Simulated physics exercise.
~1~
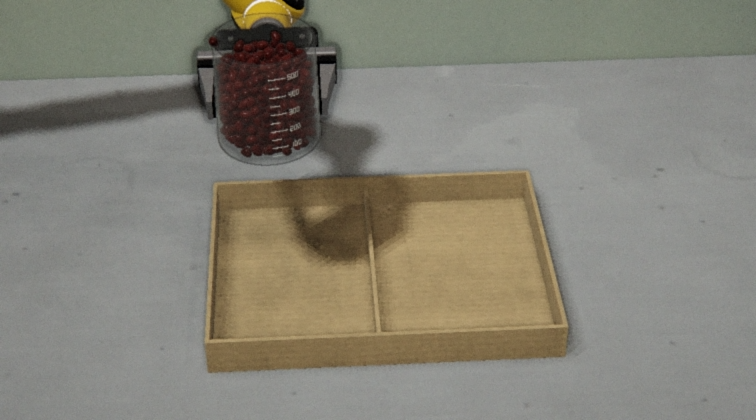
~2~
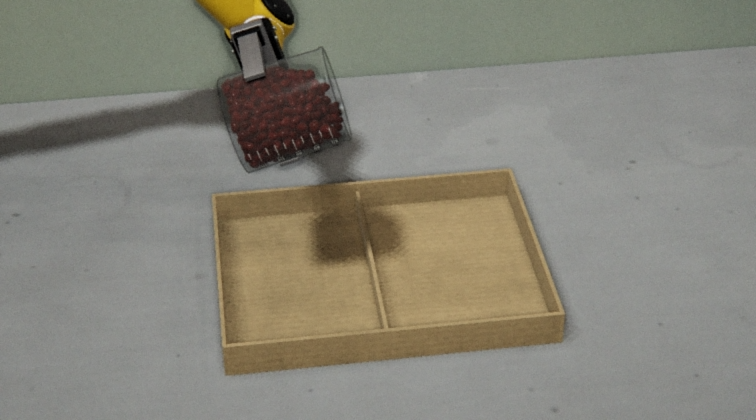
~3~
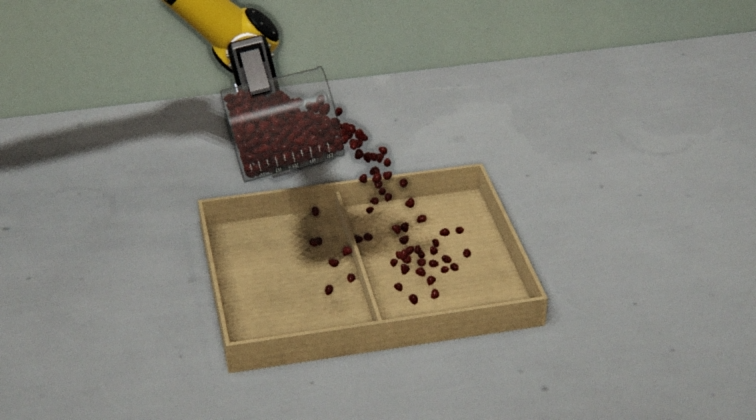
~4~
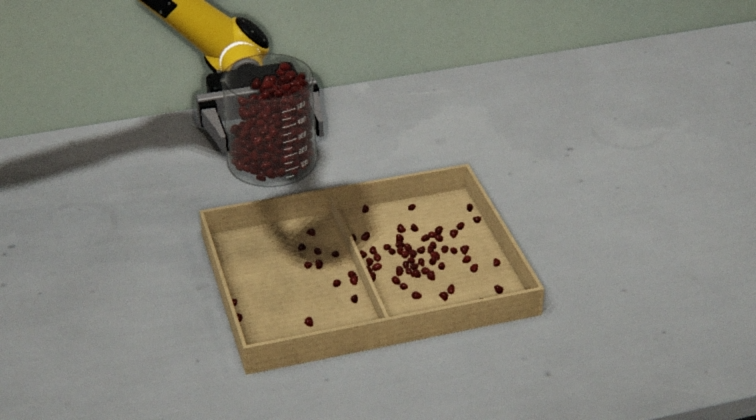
On a grey table top, a yellow robot arm holds a clear tumbler of dark red beans above a divided tray, tips it sideways so some beans spill into both parts, mostly the right one, then turns it back nearly upright with most beans still inside.
